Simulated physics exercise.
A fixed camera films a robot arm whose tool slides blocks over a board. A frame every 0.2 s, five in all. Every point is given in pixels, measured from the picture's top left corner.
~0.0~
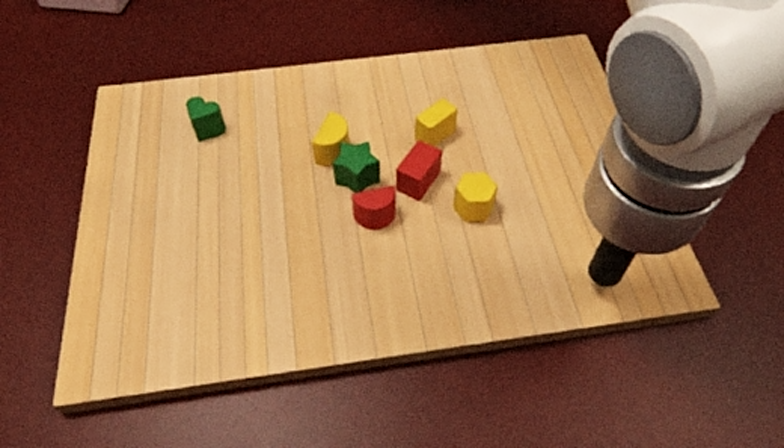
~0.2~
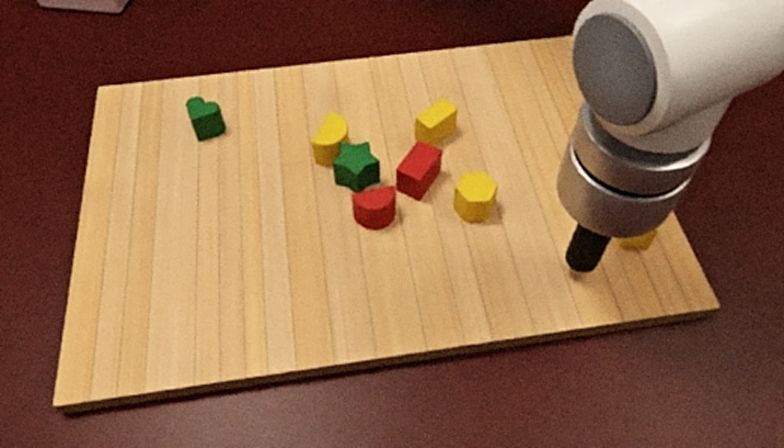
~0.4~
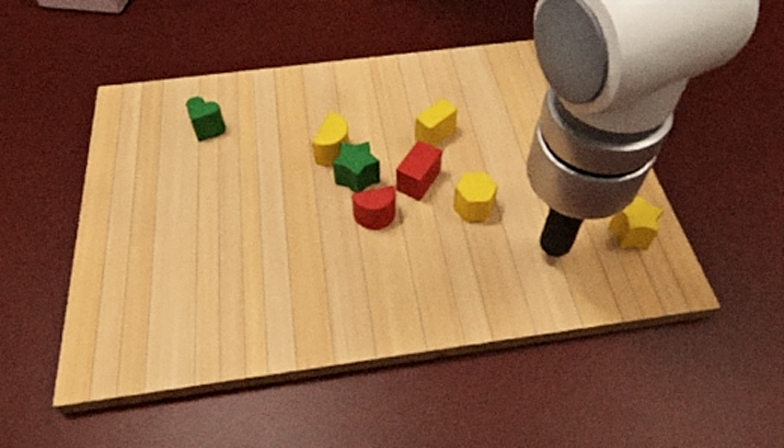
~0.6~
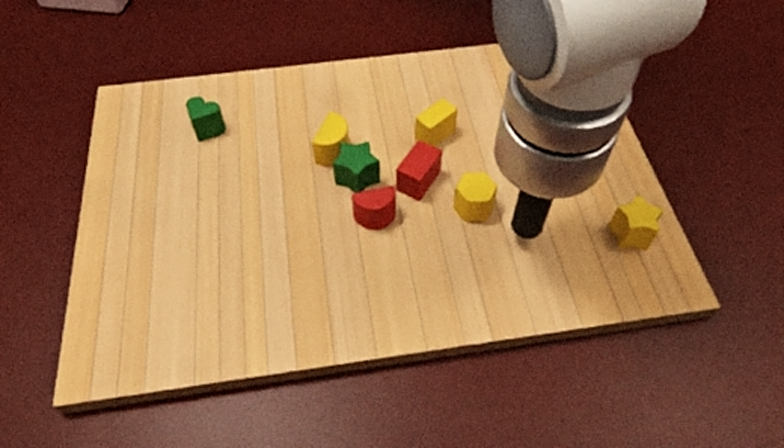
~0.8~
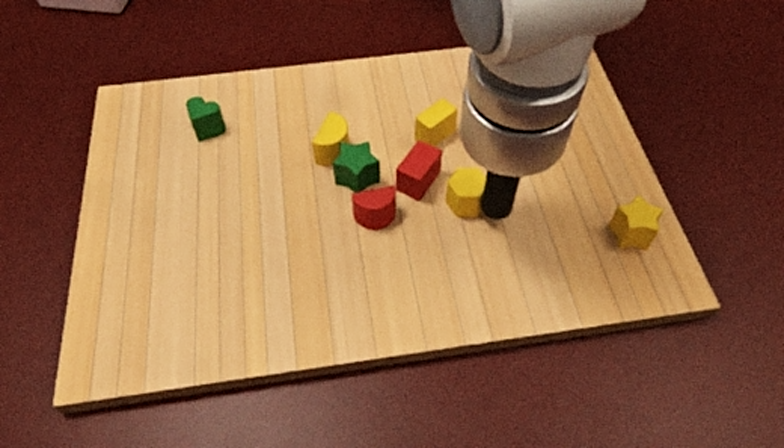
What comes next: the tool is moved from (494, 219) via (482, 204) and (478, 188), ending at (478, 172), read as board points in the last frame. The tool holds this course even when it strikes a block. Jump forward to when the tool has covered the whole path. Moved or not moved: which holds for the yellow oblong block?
Once the path ends, it is where it was.
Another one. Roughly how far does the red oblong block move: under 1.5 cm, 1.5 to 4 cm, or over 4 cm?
Short of 1.5 cm.
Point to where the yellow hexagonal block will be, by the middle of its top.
The yellow hexagonal block ends near (447, 160).
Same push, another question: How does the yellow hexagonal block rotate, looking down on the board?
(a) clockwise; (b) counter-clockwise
It's b.
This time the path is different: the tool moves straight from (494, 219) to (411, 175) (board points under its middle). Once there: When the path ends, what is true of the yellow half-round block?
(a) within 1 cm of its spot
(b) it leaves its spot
b - it leaves its spot.
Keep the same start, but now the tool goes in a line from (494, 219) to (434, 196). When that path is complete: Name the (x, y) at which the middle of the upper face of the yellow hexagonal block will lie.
I predict (413, 155).
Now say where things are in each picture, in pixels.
The first picture shows tool's lower end (605, 273); red oblong block (419, 159); yellow oblong block (437, 112); yellow hexagonal block (477, 186).
The second picture shows tool (581, 259); blocks still.
The third picture shows tool (555, 243); blocks still.
The fourth picture shows tool (527, 226); blocks still.
The fifth picture shows tool (496, 207); red oblong block (419, 159); yellow oblong block (437, 112); yellow hexagonal block (469, 181).
What follows on the original path. Halfway along, tool (481, 184); yellow hexagonal block (449, 166), turned 15° anticlockwise.
At the end, tool (480, 160); red oblong block (414, 157), turned 20° anticlockwise; yellow oblong block still; yellow hexagonal block (447, 160), turned 25° anticlockwise.
